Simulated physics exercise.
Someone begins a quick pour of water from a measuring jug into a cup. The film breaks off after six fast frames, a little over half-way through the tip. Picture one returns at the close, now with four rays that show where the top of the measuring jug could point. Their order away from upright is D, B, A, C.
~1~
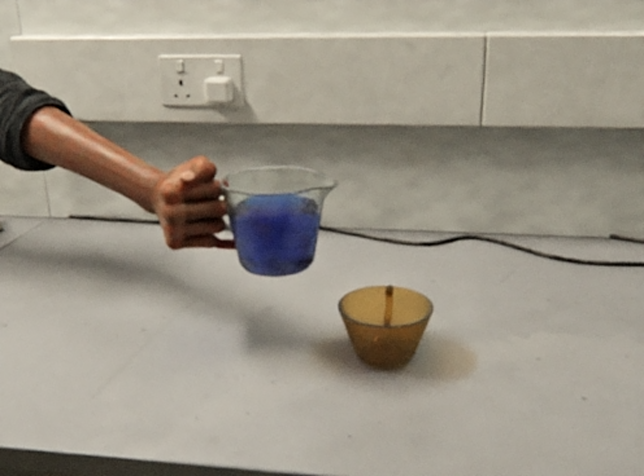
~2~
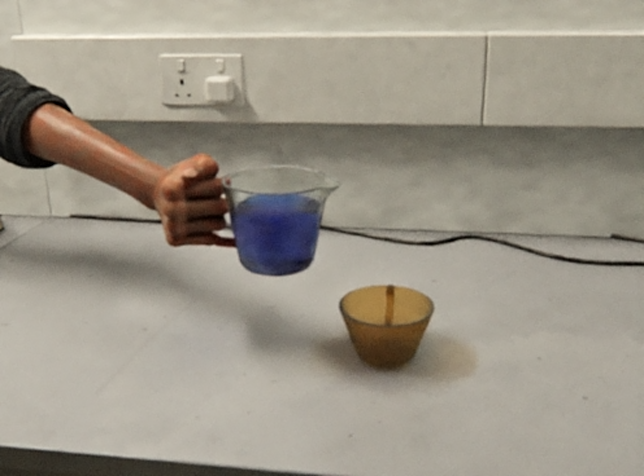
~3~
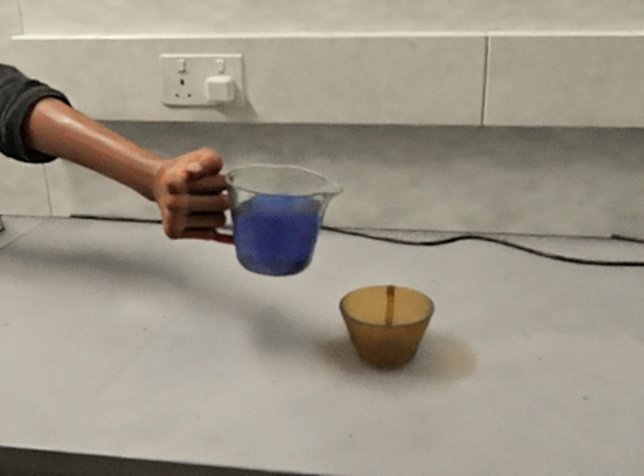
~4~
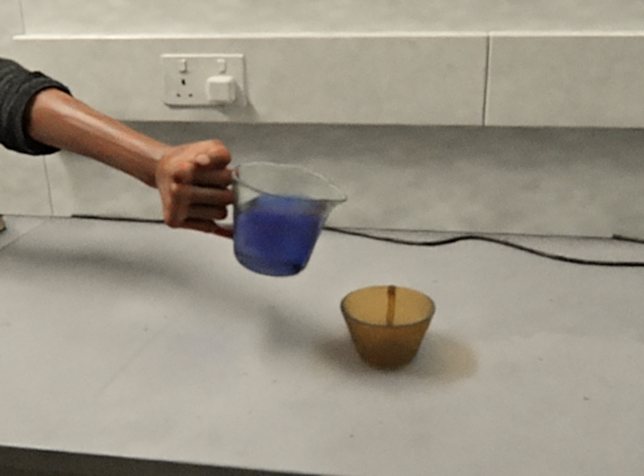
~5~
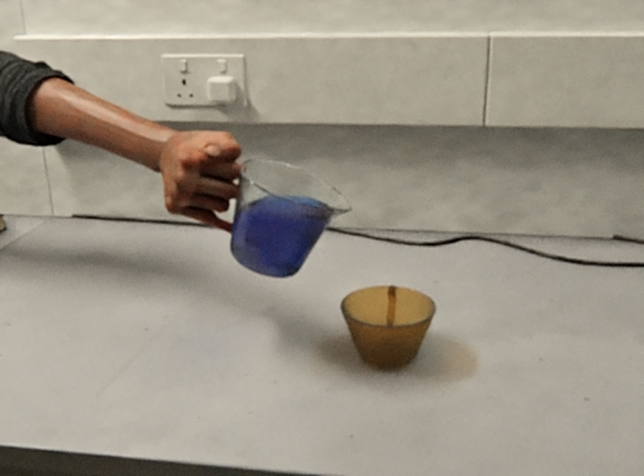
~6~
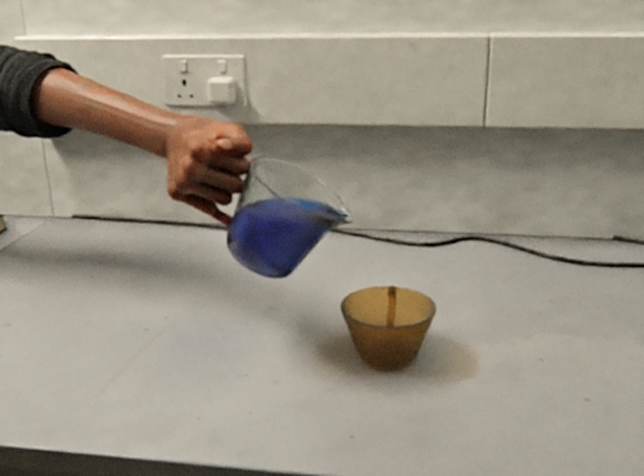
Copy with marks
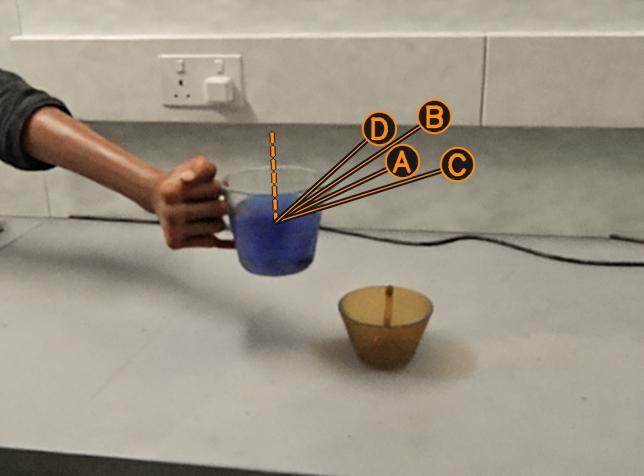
A hand holds a clear jug of blue liquid and tilts it right above an amber cup.
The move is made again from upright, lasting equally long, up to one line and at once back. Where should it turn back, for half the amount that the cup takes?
B beats the others.
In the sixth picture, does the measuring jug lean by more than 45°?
No.
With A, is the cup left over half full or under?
Over.
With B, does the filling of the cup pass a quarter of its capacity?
Yes, it does.
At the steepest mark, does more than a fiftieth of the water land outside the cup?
Yes.
On the marked copy, A at (387, 169); B at (420, 126); C at (441, 170); D at (366, 140).
With A, the cup ends with about 65 % of what it can hold; 11 % of the water is spilt.
With B, the cup ends with about 51 % of what it can hold; 5 % of the water is spilt.
With C, the cup ends with about 65 % of what it can hold; 26 % of the water is spilt.
With D, the cup ends with about 31 % of what it can hold; 4 % of the water is spilt.
